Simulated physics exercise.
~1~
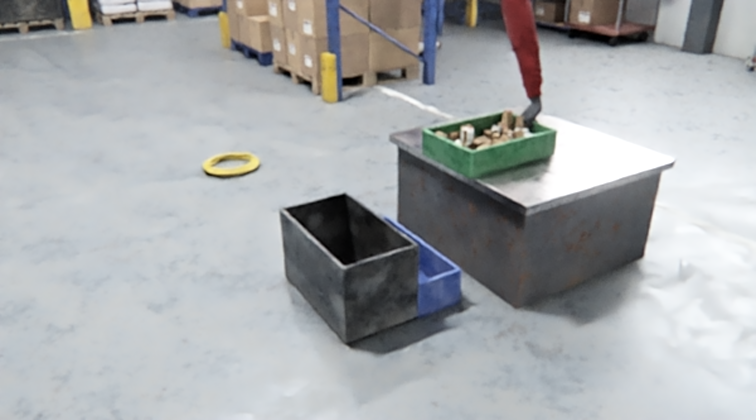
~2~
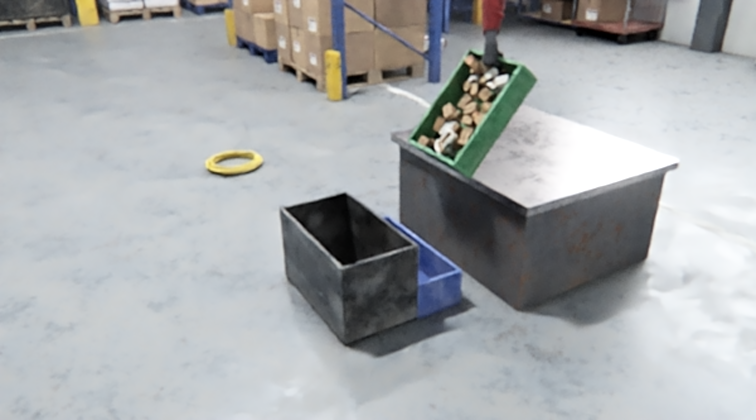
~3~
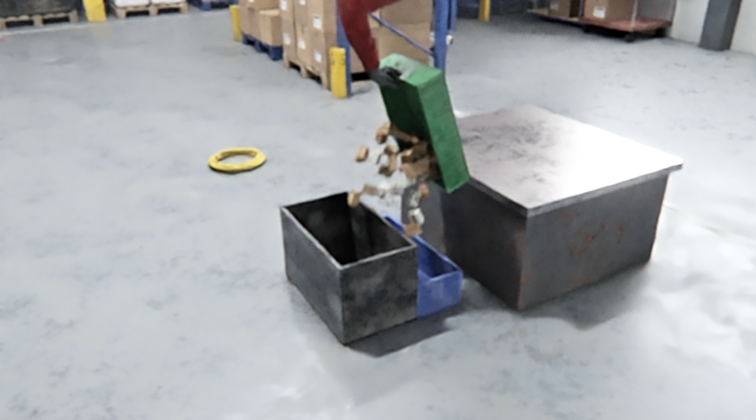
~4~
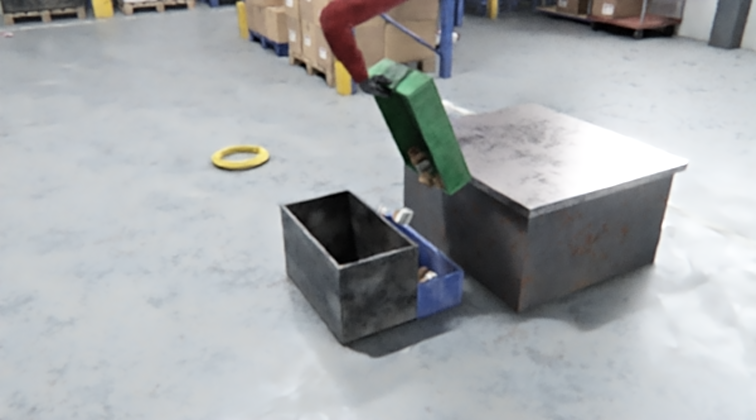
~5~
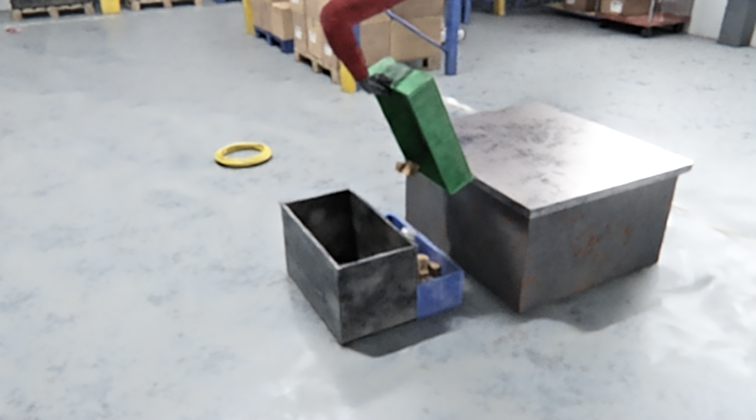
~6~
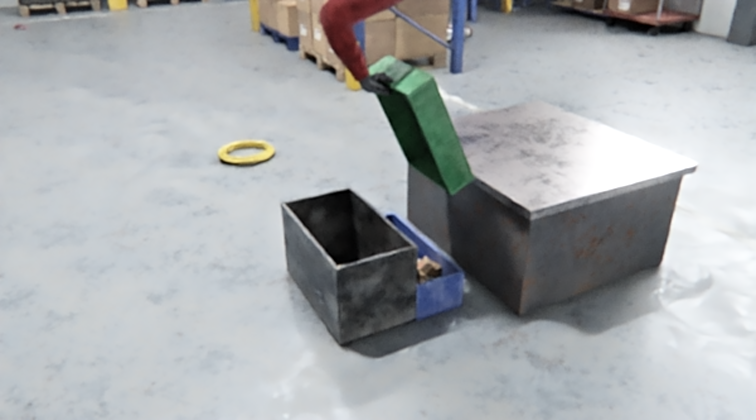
A red arm tips a green box, spilling small blocks into the blue and black containers.
